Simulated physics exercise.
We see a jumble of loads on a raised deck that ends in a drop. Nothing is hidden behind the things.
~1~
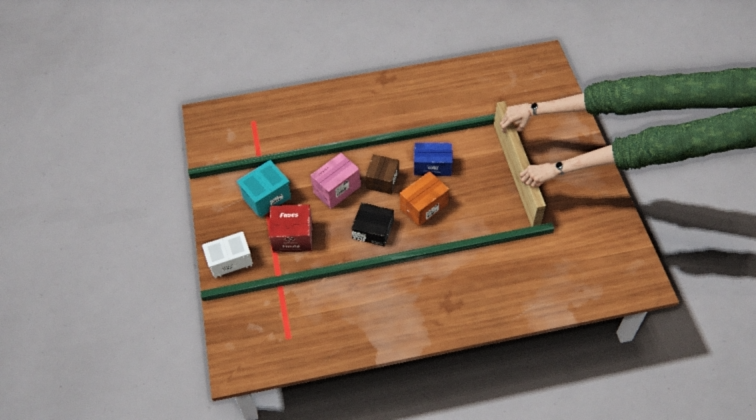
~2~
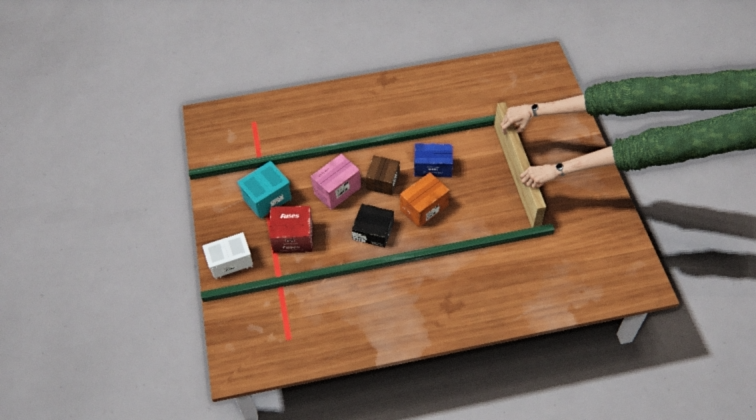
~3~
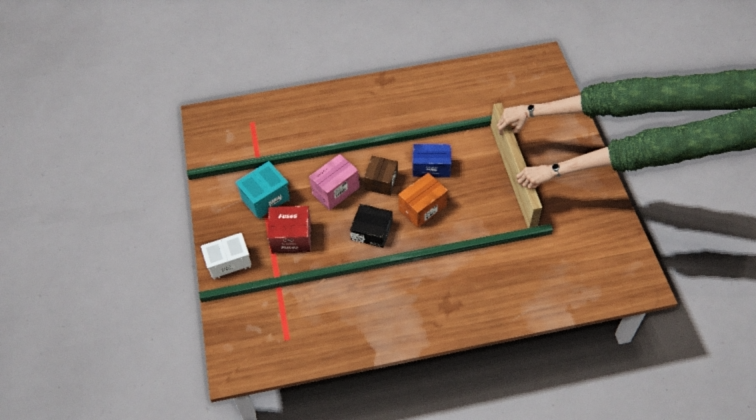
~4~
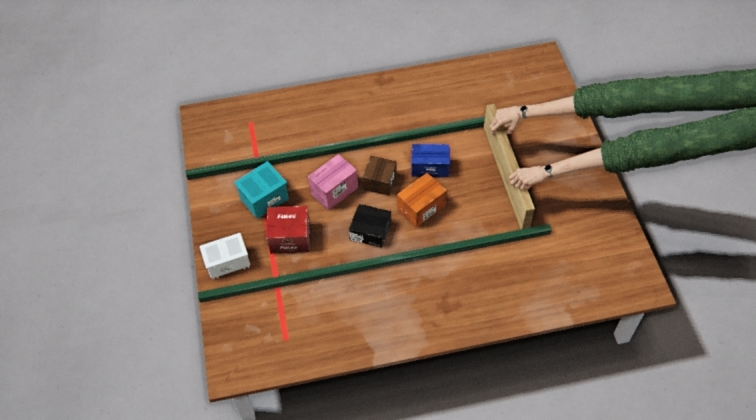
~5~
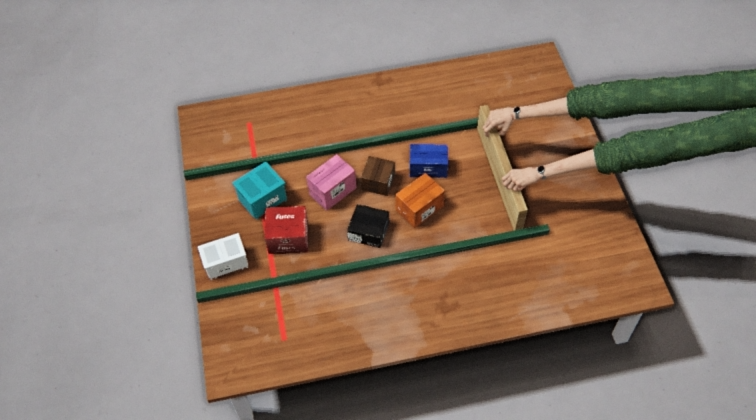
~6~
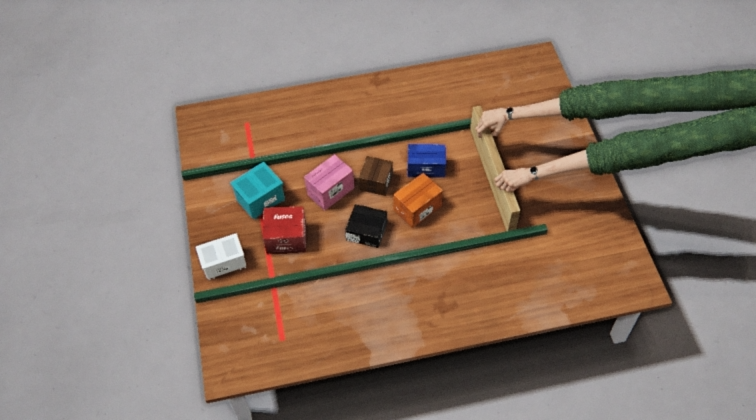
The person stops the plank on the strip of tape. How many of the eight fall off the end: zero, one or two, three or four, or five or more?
Here the number that fall off is three or four.
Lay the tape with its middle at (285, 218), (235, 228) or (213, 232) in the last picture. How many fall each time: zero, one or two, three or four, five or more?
For each place: 1 or 2; more than four; five or more.
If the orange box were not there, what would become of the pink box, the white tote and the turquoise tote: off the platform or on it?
The pink box comes down; the white tote falls; the turquoise tote drops off.
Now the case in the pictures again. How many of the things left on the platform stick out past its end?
The number is 1.
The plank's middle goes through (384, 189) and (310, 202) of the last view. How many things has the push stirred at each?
6 and 8.
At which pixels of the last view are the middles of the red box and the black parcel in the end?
Near (207, 252) and (253, 264).
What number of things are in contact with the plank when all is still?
In contact: 3.
Soon after, none off yet; white tote at rest near (222, 257); turquoise tote at rest near (259, 191); red box at rest near (285, 230).
After that, none off yet; white tote at rest near (222, 257); turquoise tote displaced about its own width near (206, 194); red box displaced a little near (271, 233).
In the end, the number that fall off is three or four; gone, pink box, turquoise tote and white tote.
